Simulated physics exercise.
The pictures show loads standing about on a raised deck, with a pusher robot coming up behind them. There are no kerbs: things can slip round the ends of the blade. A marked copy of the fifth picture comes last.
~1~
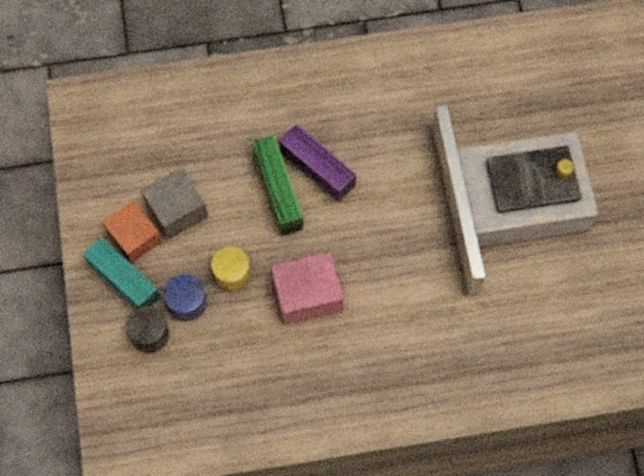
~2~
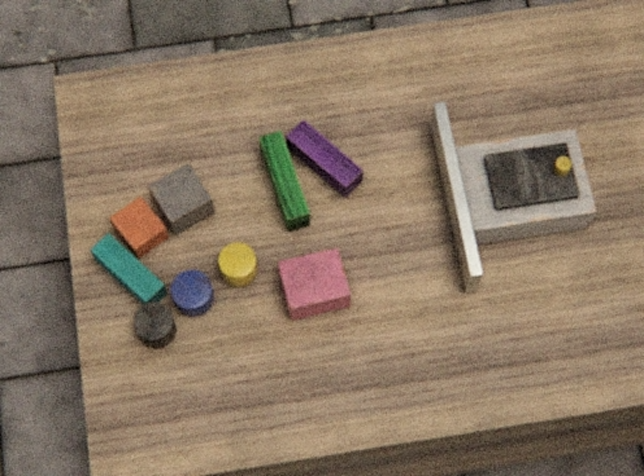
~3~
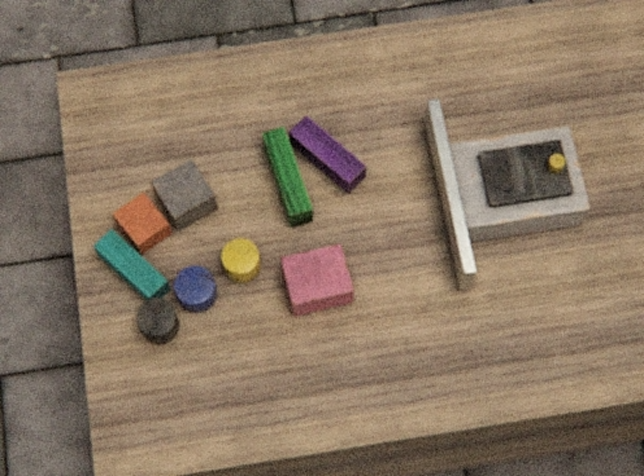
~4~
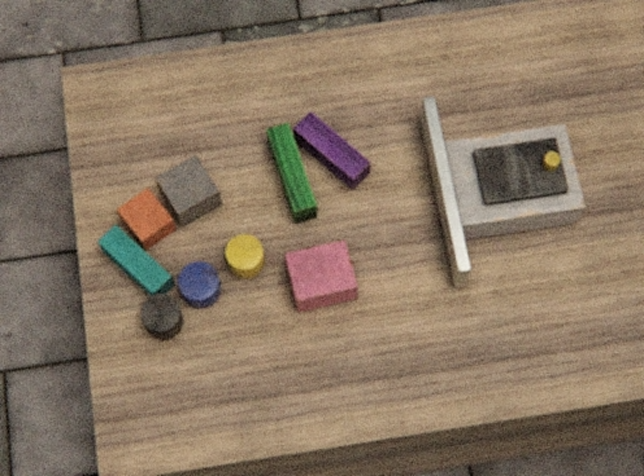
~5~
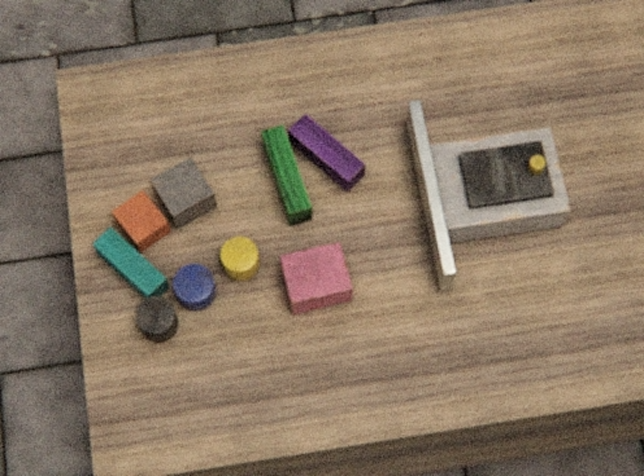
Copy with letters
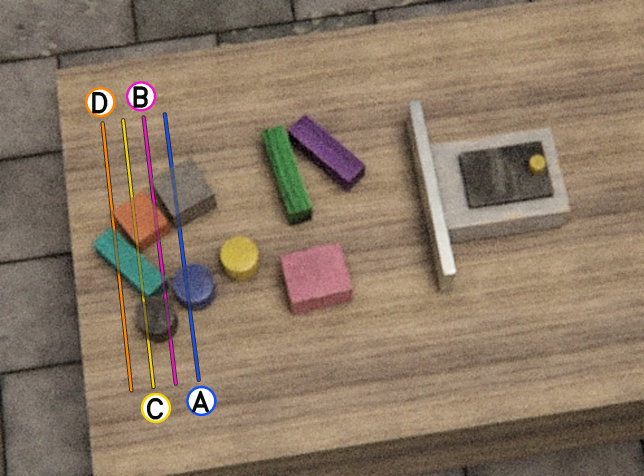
A wooden deck holds scattered coloured blocks while a pale pusher robot moves slightly left.
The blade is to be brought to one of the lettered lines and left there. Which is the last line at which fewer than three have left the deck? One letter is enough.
The farthest such stop is B.
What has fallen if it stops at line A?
The turquoise stick.
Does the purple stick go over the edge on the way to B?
No.
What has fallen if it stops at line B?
The turquoise stick.
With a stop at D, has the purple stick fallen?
No.
On the marked copy, A at (181, 242); B at (159, 245); C at (138, 248); D at (116, 251).
Taking B. A third of the way, robot (403, 189); purple stick (302, 151); pink crate (308, 278).
Two thirds of the way, robot (303, 204); turquoise stick (103, 267); orange crate (115, 228).
When it is over, robot (228, 215); turquoise stick over the edge; orange crate (74, 245); one fallen.
As for the rest, A is within the limit but short; C drops four; D drops four.
